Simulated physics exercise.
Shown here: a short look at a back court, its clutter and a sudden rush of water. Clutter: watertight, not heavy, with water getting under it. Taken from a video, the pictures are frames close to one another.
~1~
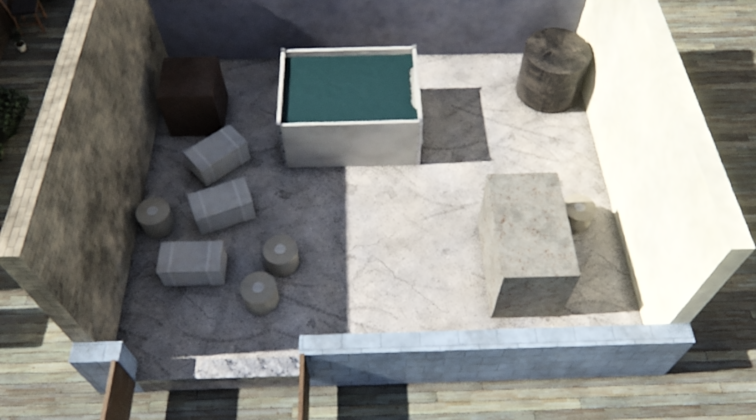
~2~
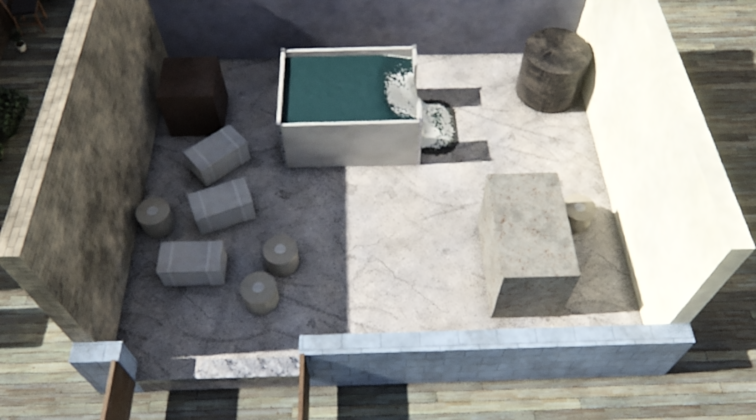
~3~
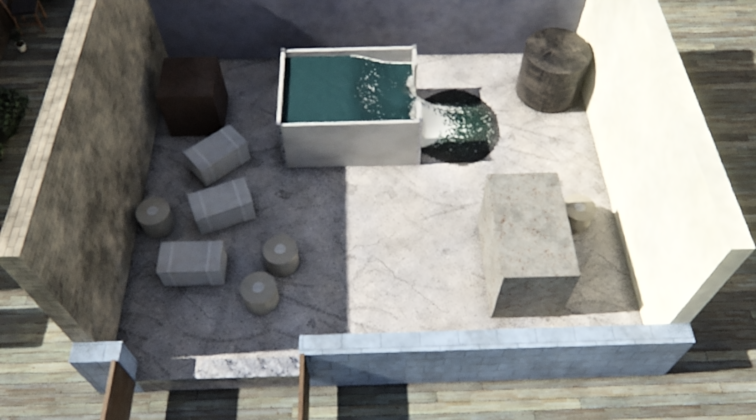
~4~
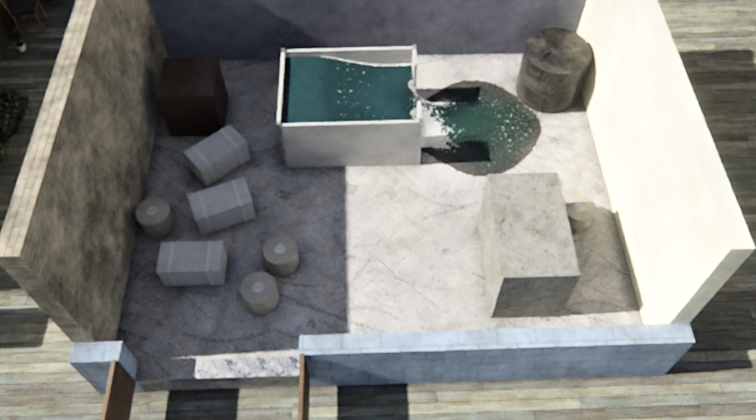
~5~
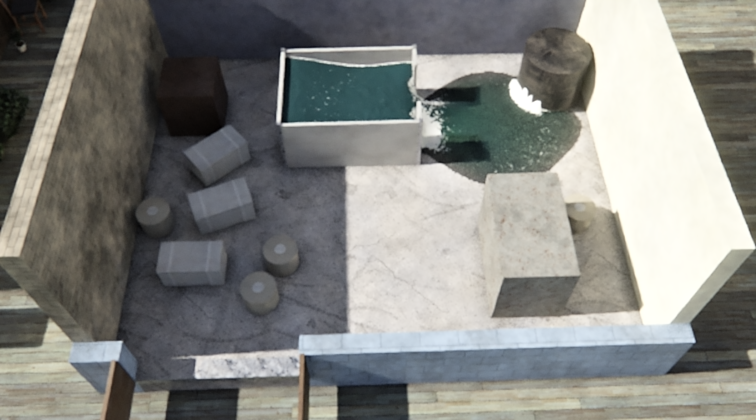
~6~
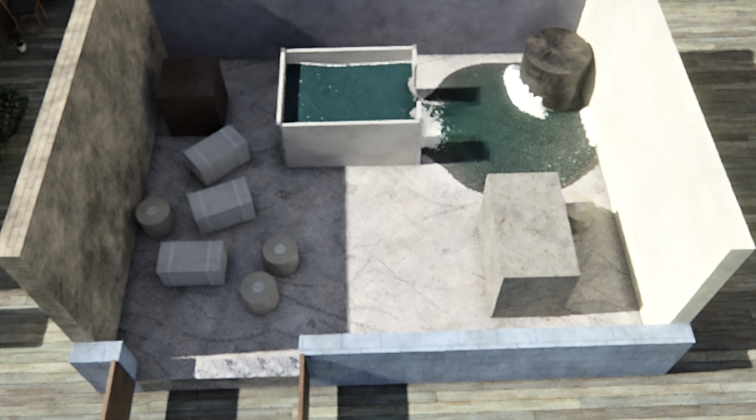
Dark green water sits level in a white tank at the back of a walled court, then pours through the tank's right side onto the pale floor. It spreads rightward in a widening rounded pool, foams against the round brown object and reaches the large block, while the scattered objects stay still.
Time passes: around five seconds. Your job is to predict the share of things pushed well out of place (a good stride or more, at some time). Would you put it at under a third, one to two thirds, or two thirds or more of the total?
I expect the share pushed well aside to be below one third.
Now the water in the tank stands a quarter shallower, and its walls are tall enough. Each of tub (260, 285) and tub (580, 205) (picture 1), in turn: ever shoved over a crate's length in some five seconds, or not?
Note - object one not displaced that much, object two displaced that much.
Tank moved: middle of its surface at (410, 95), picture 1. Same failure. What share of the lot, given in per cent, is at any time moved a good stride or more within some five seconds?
Roughly 40 per cent.
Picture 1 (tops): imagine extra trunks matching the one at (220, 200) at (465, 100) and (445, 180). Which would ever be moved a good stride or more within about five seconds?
In sequence: Travels that far, doesn't go far.
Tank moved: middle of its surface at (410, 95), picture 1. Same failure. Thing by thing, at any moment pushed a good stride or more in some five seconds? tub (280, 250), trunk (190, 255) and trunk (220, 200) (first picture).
Well, in order they come out as moved that far, stayed within it and stayed within it.
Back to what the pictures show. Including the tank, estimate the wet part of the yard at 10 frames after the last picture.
By my count it's near 35 in a hundred.
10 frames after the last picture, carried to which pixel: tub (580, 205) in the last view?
Estimated position: Roughly (623, 317).
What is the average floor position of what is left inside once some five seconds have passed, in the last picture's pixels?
It lands somewhere near (238, 222).
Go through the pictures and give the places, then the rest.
The first picture shows a tub at (280, 249), on the bottom; a tub at (152, 211), on the bottom; 0 of 8 have shifted.
The second picture shows a tub at (280, 249), on the bottom; a tub at (152, 211) rests on the ground; 0 of 8 have shifted.
The third picture shows a tub at (280, 249), on the bottom; a tub at (152, 211) rests on the ground; 0 of 8 have shifted.
The fourth picture shows a tub at (280, 249) rests on the ground; a tub at (152, 211) rests on the ground; 0 of 8 have shifted.
The fifth picture shows a tub at (280, 249), on the bottom; a tub at (152, 211) rests on the ground; 0 of 8 have shifted.
The sixth picture shows a tub at (280, 249) rests on the ground; a tub at (152, 211) rests on the ground; 0 of 8 have shifted.
A moment on, 0 of 8 are well off their spots; 0 afloat.
Next, 1 of 8 are well off their spots; 1 afloat.
Later, 1 of 8 are well off their spots; 1 afloat.
In the end, 2 of 8 are well off their spots, and 2 have been at some point; 1 afloat.
